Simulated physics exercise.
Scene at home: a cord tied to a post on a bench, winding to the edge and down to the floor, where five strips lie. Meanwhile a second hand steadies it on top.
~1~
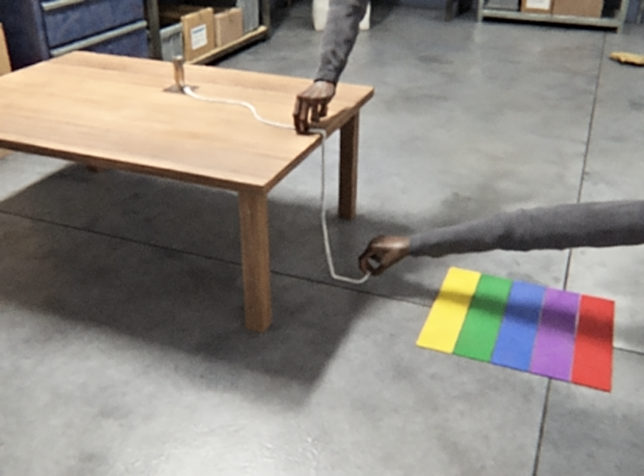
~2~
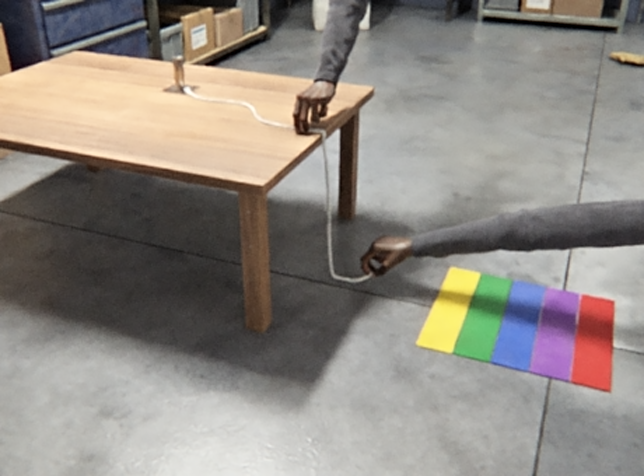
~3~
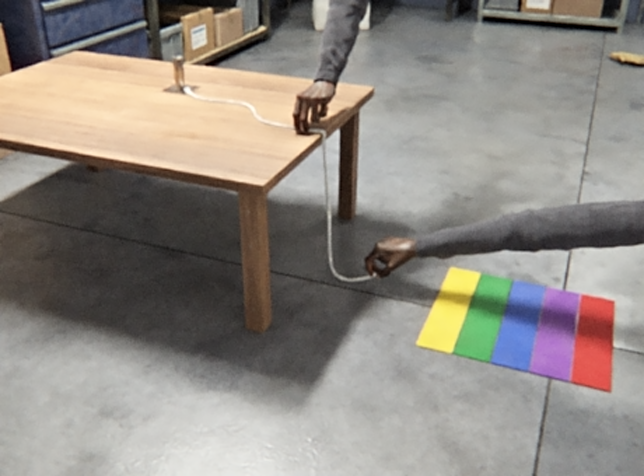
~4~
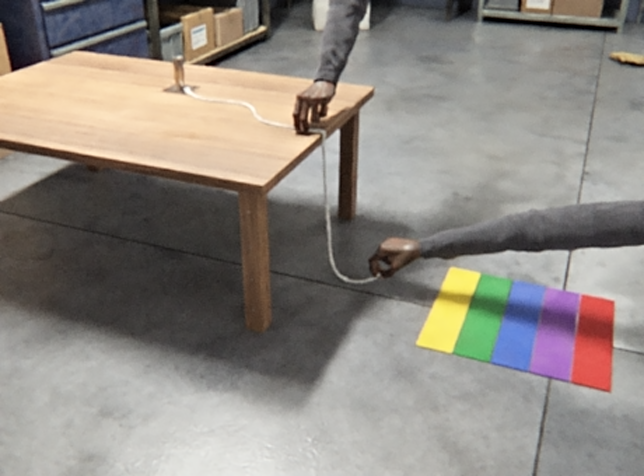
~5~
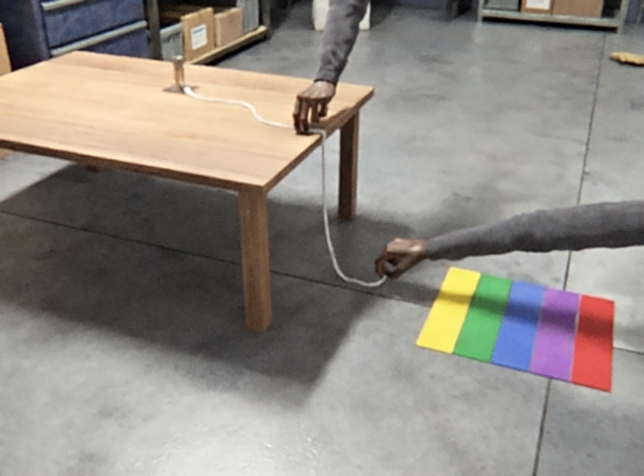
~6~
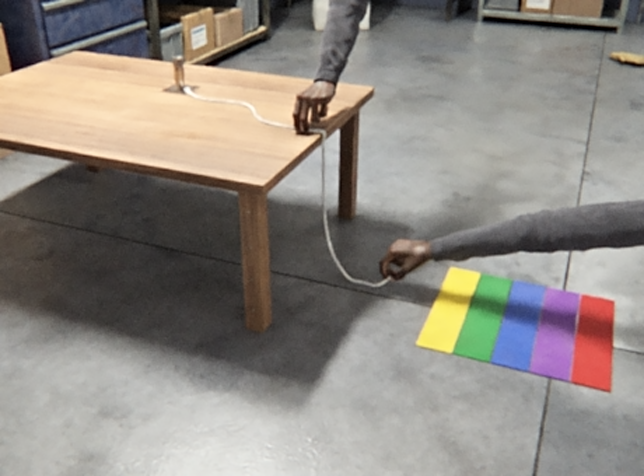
At home, one hand holding a cord at a table's edge while a lower hand draws its end slightly right toward coloured strips.
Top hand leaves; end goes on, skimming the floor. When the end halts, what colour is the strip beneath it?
Green.
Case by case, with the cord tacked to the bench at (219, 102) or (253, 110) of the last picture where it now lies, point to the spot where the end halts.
(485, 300), then (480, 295).
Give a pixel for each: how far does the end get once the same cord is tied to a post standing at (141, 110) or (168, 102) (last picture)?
Pixels per try: (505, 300); (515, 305).
Soon after, end near (426, 285); short of the strips.
After that, end near (466, 294); over yellow.
At the stop, end near (491, 299); over green. It gets as far as the green strip.
